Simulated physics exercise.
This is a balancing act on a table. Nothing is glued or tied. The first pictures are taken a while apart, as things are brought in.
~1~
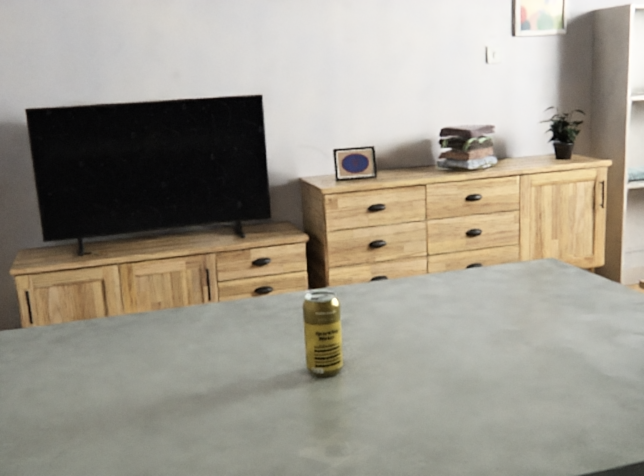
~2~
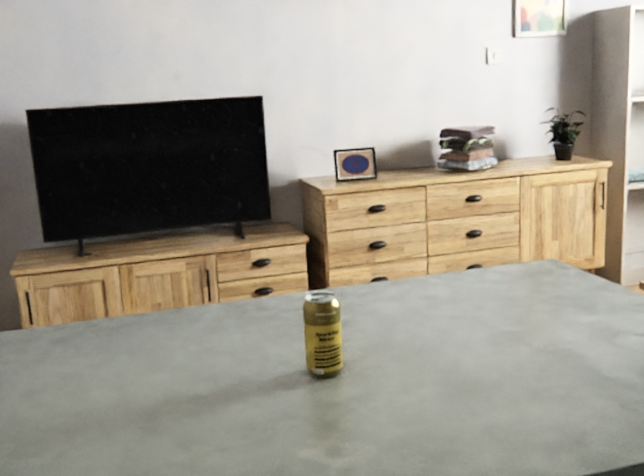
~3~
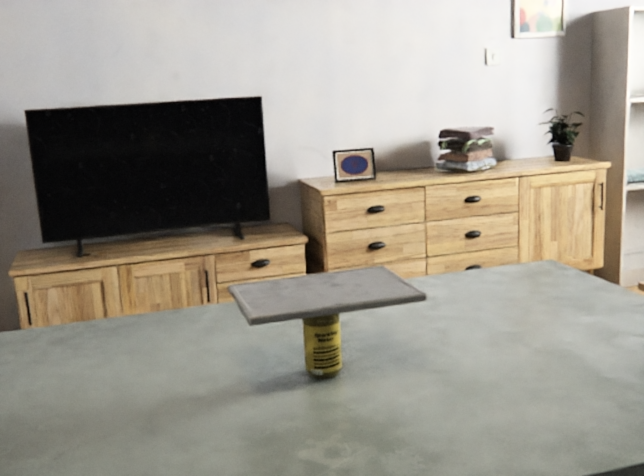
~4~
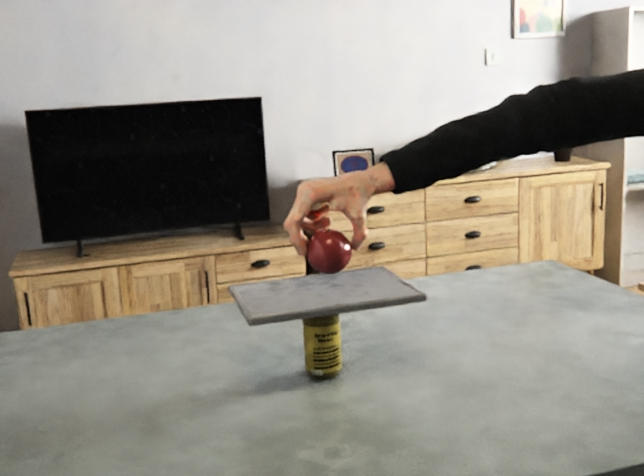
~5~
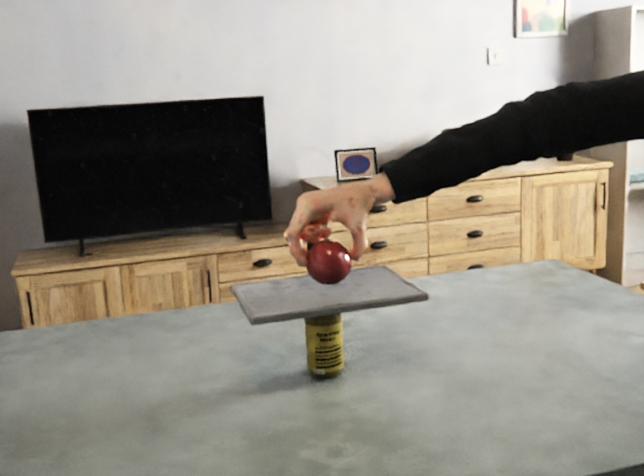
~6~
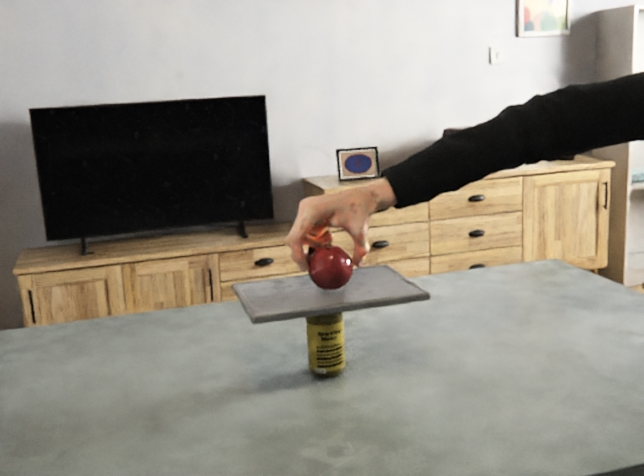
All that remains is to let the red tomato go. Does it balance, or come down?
Outcome: The stack keeps its balance.
Then, 0.20 s later than the last frame, all is still.
Then, 0.40 s later than the last frame, red tomato resting near (331, 268).
When it is over, all 3 as before. End places, in pixels of the last picture, red tomato near (331, 268). The stack holds.
